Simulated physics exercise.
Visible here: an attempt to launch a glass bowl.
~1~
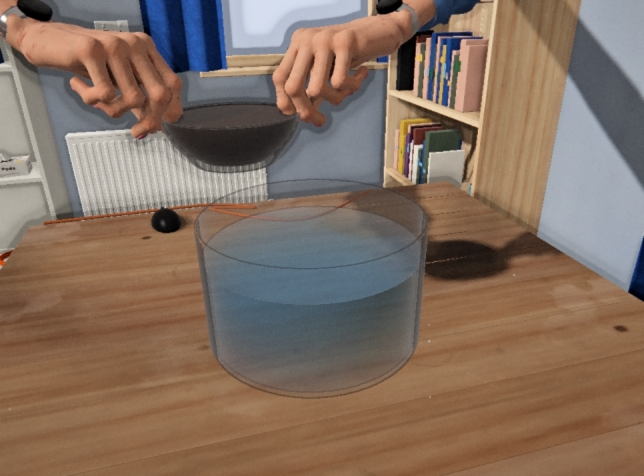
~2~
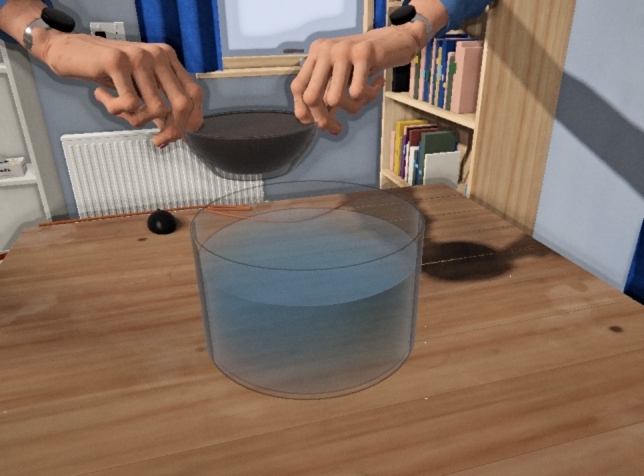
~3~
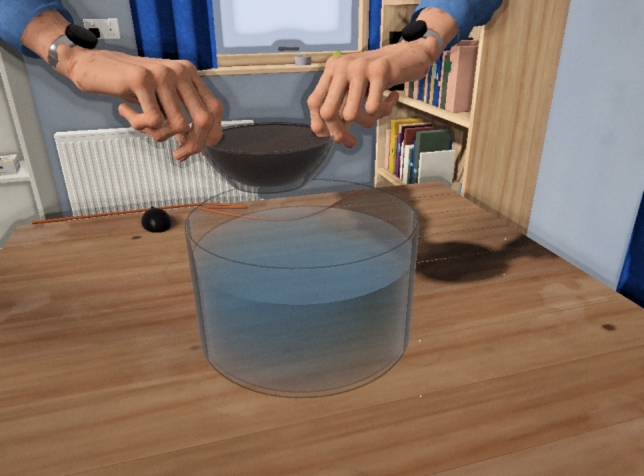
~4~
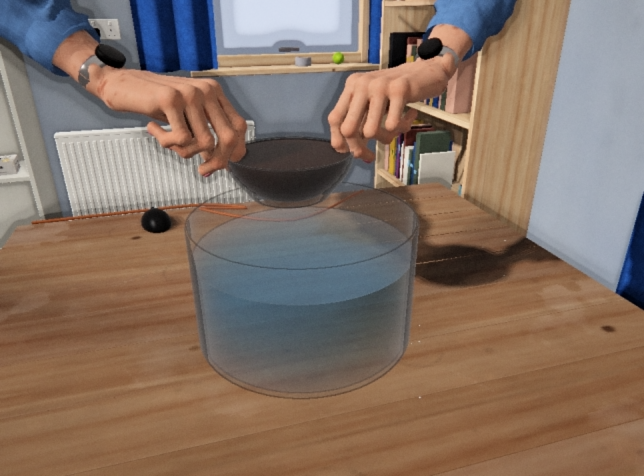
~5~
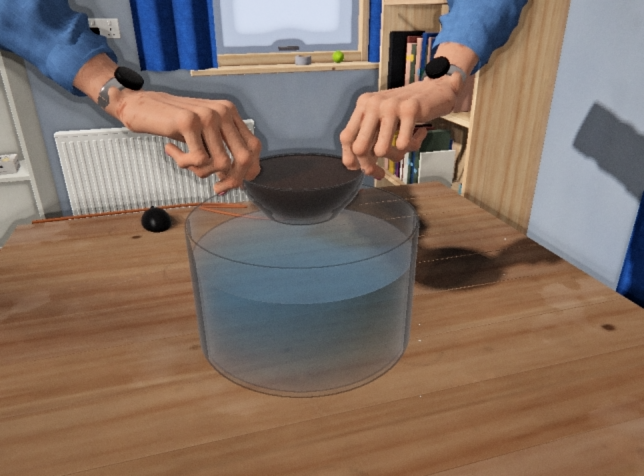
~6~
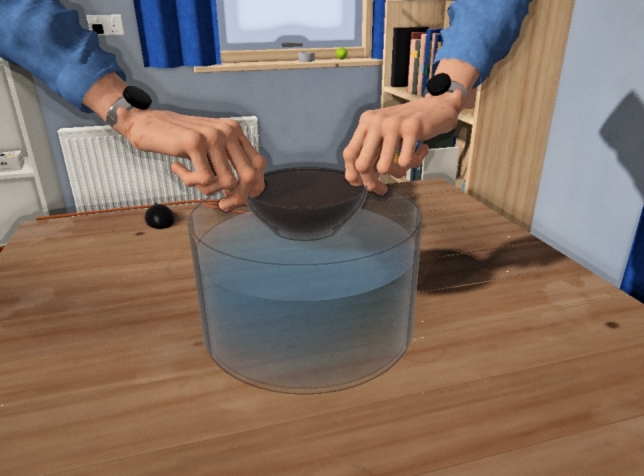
The video shows two hands holding a dark, nearly full glass bowl above a large clear tub of water on a wooden table, moving it slightly right and lowering it steadily until it is just over the water's surface.
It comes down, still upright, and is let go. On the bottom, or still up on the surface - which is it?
On the bottom.
A moment on, the bowl dips into the water.
Further on, water pours in over its rim.
When it is over, the bowl lies on the bottom.
